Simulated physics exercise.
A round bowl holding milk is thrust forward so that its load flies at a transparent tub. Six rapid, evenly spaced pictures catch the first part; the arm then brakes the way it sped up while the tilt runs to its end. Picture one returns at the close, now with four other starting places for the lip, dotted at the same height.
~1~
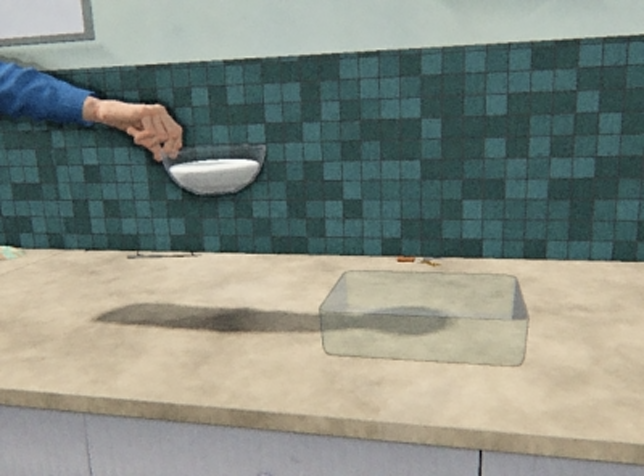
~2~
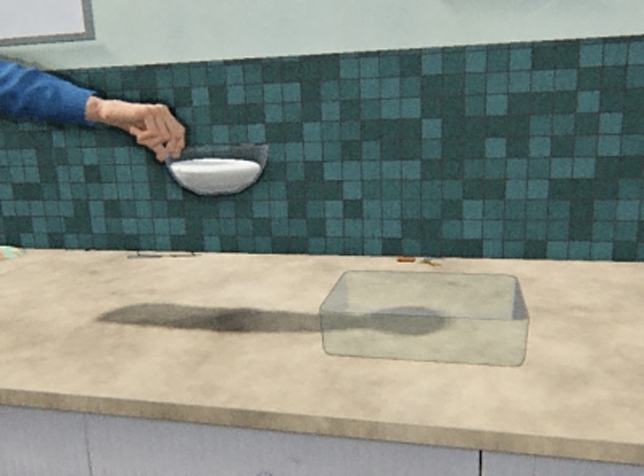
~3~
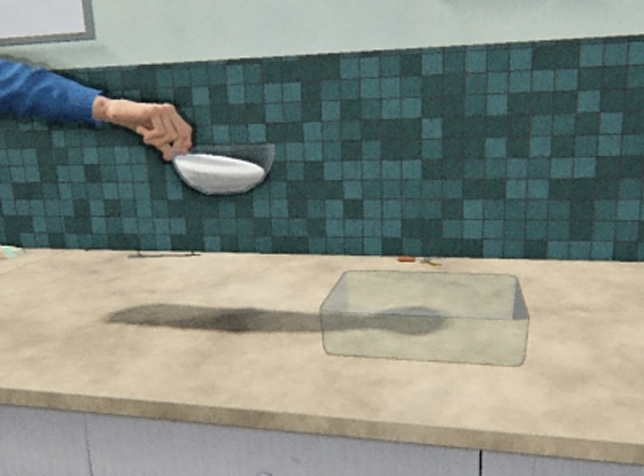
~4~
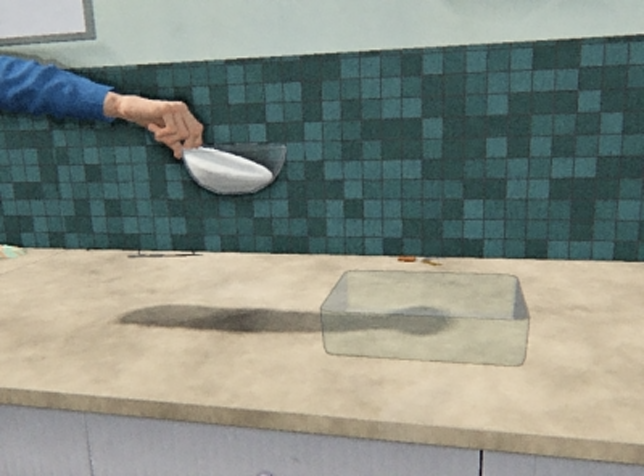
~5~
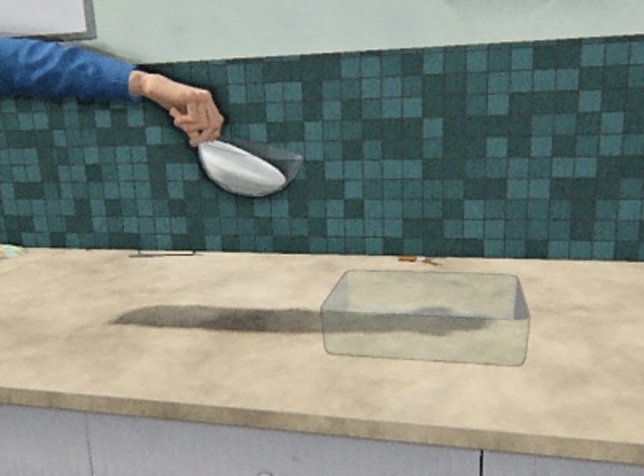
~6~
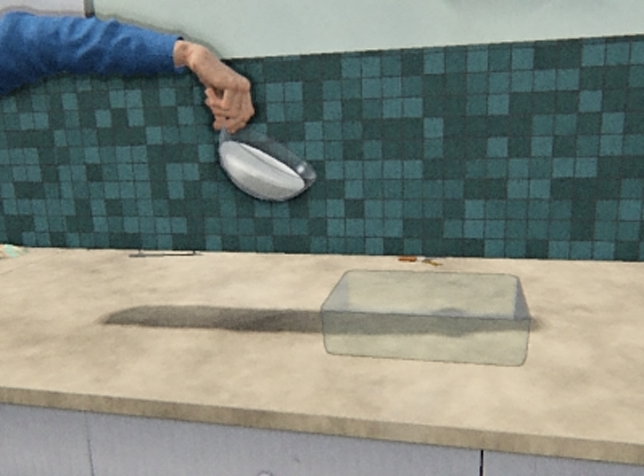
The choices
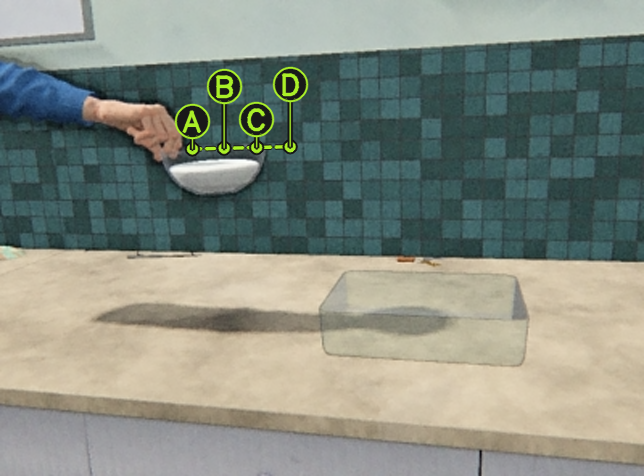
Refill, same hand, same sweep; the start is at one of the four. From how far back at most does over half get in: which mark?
That is spot B.
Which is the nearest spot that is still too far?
That would be A.
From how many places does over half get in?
Three of them.
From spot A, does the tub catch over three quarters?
No, it does not.
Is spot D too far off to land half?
No, that is safe.
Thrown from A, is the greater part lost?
Yes, that goes wrong.
In lime, A at (192, 149); B at (224, 148); C at (256, 147); D at (290, 146).
If A is chosen, about 24 % lands in the tub, 70 % falls short and 6 % goes beside or beyond.
If B is chosen, about 65 % lands in the tub, 17 % falls short and 18 % goes beside or beyond.
If C is chosen, about 69 % lands in the tub, 4 % falls short and 26 % goes beside or beyond.
If D is chosen, about 63 % lands in the tub, 4 % falls short and 33 % goes beside or beyond.
